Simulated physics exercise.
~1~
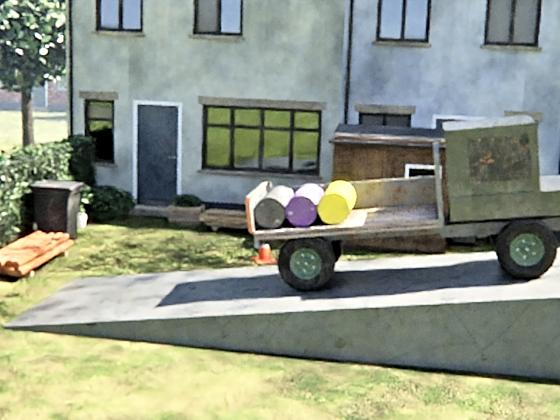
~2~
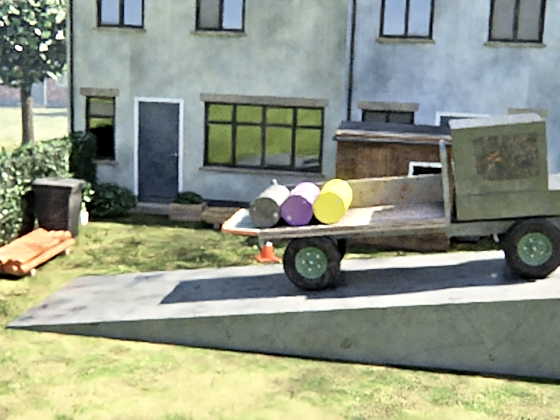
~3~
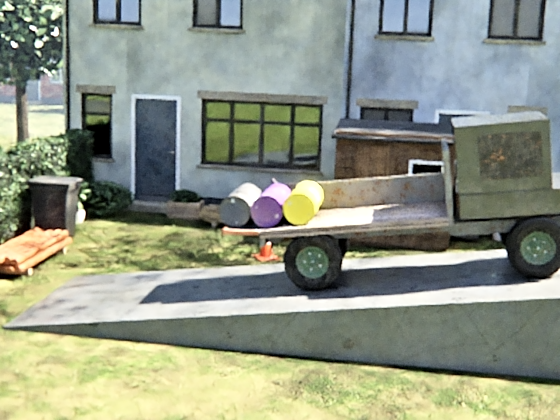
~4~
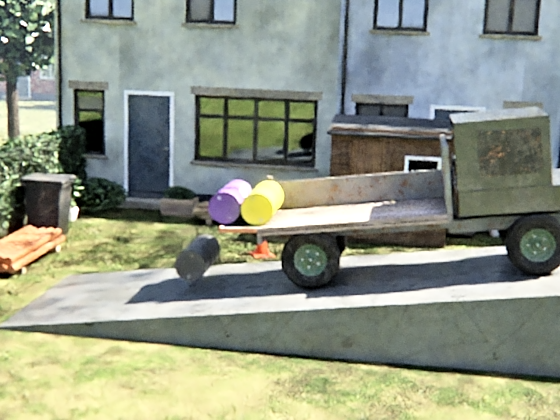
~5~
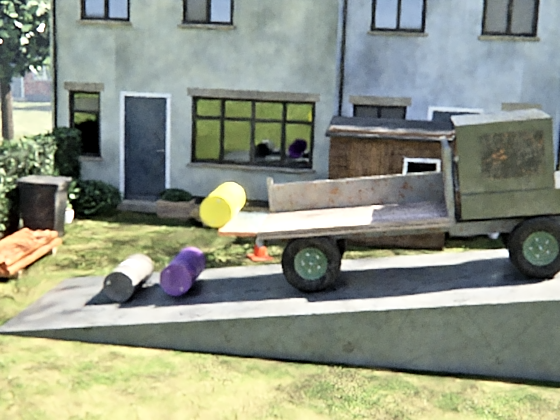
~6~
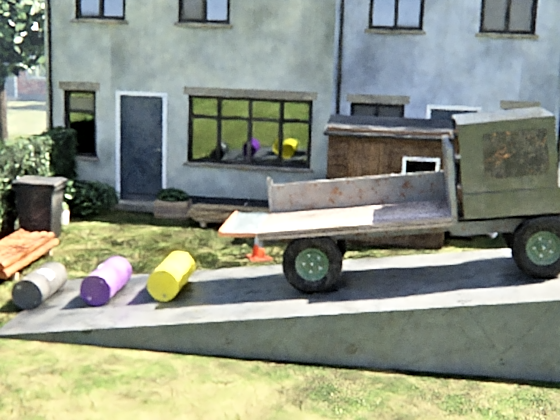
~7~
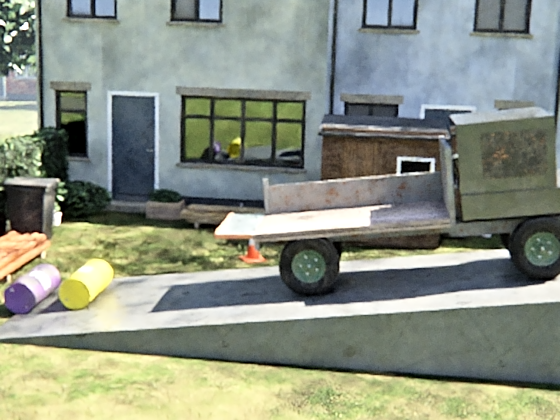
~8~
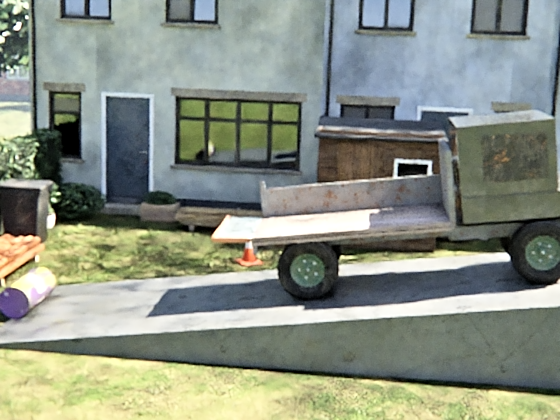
The footage shows a pick-up standing nose-up on a ramp outside a house as its tailgate drops and grey, purple and yellow drums roll left off the bed in turn, then down the slope towards the left edge, leaving the truck empty and purple still visible near the ramp's foot.
